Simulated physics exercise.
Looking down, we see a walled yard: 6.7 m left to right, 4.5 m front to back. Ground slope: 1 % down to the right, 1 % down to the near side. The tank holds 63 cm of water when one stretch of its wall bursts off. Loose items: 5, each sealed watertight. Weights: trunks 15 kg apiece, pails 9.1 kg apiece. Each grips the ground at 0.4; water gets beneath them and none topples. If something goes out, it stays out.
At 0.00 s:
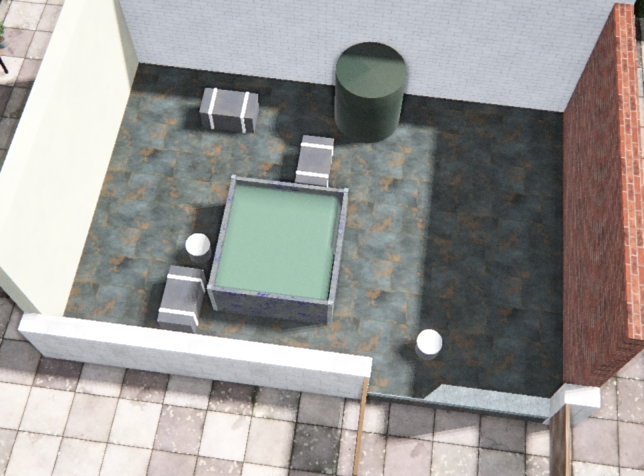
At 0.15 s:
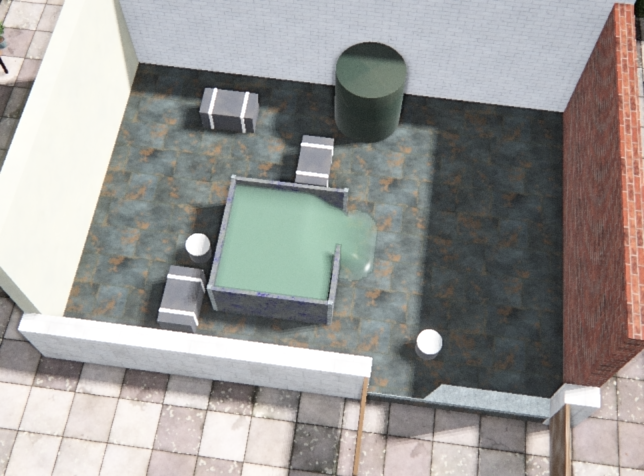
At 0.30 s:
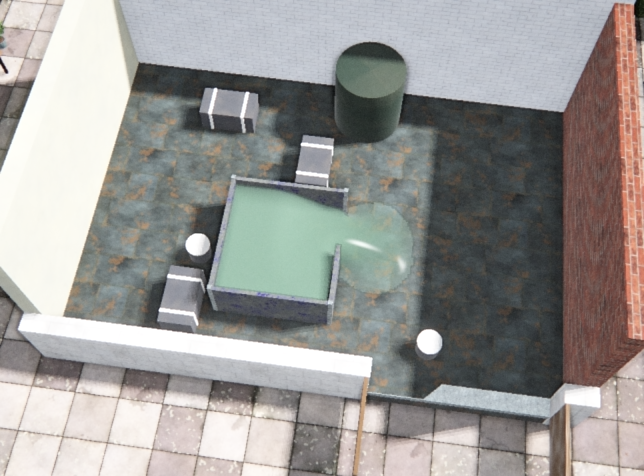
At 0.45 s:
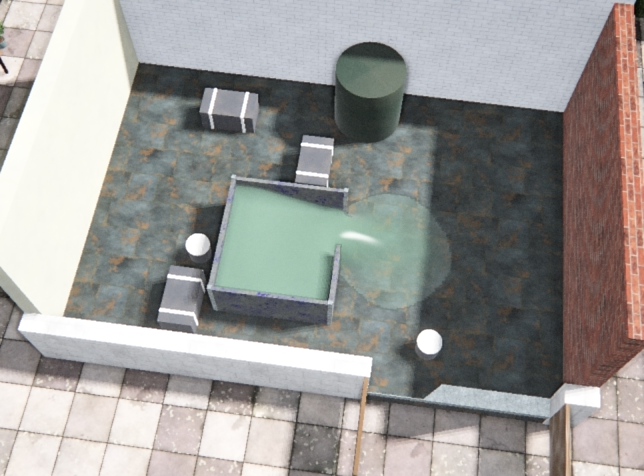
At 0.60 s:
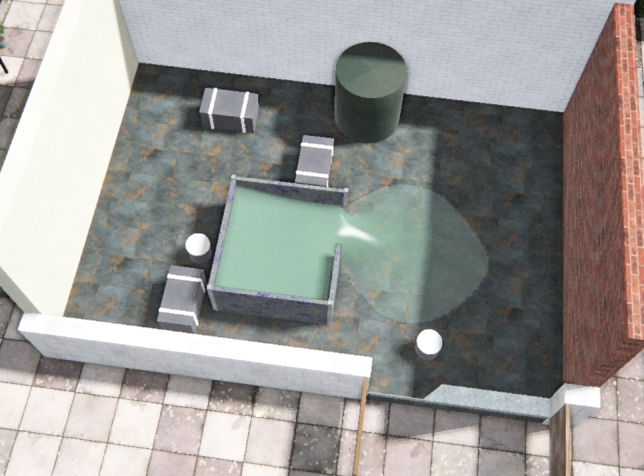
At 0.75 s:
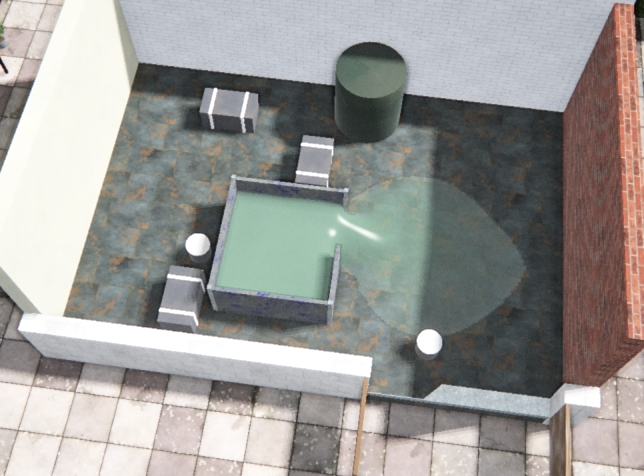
In the video, a walled yard holds a square tank of greenish water among trunks, pails and a dark green cylinder. The tank's right side opens, and water pours out, spreading rightward across the paving while the surrounding objects stay still.
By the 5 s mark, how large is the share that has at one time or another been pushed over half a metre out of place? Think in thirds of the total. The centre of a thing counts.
The portion is beneath a third.
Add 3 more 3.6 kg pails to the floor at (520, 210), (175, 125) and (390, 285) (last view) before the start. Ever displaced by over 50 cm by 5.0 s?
Each in turn ends up beyond the limit, within the limit, beyond the limit.
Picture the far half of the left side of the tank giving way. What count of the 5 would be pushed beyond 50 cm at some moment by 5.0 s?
Then it comes to 1 of them.
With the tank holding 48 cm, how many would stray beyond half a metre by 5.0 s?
It would come to 0 of them.
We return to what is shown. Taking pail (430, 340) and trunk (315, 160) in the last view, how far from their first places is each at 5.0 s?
In turn: 0 cm, 0 cm.
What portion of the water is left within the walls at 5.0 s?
About 86 in a hundred parts of the water.
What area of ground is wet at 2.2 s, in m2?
At that time the wet patch spans about 15 m2.
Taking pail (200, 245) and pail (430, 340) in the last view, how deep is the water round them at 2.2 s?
I'd estimate 0 cm for the first and 2 cm for the second.
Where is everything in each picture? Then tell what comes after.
A trunk at (180, 295), on the bottom; a trunk at (314, 160), on the bottom; water covers 2.3 m2; 0 of 5 have shifted, in the first frame.
A trunk at (180, 295) rests on the ground; a trunk at (314, 160) rests on the ground; 2.8 m2 under water; 0 of 5 have shifted, in the second frame.
A trunk at (180, 295), on the bottom; a trunk at (314, 160) rests on the ground; 3.5 m2 under water; 0 of 5 have shifted, in the third frame.
A trunk at (180, 295), on the bottom; a trunk at (314, 160), on the bottom; 4.4 m2 under water; 0 of 5 have shifted, in the fourth frame.
A trunk at (180, 295) rests on the ground; a trunk at (314, 160) rests on the ground; water covers 5.6 m2; 0 of 5 have shifted, in the fifth frame.
A trunk at (180, 295) rests on the ground; a trunk at (314, 160), on the bottom; 6.8 m2 under water; 0 of 5 have shifted, in the sixth frame.
After 1.1 s 0 of 5 are over 50 cm from their spots; 0 afloat.
After 2.2 s 0 of 5 are over 50 cm from their spots; 0 afloat.
After 3.5 s 0 of 5 are over 50 cm from their spots; 0 afloat.
After 5.0 s 0 of 5 are over 50 cm from their spots, and 0 have been at some point; 0 afloat.
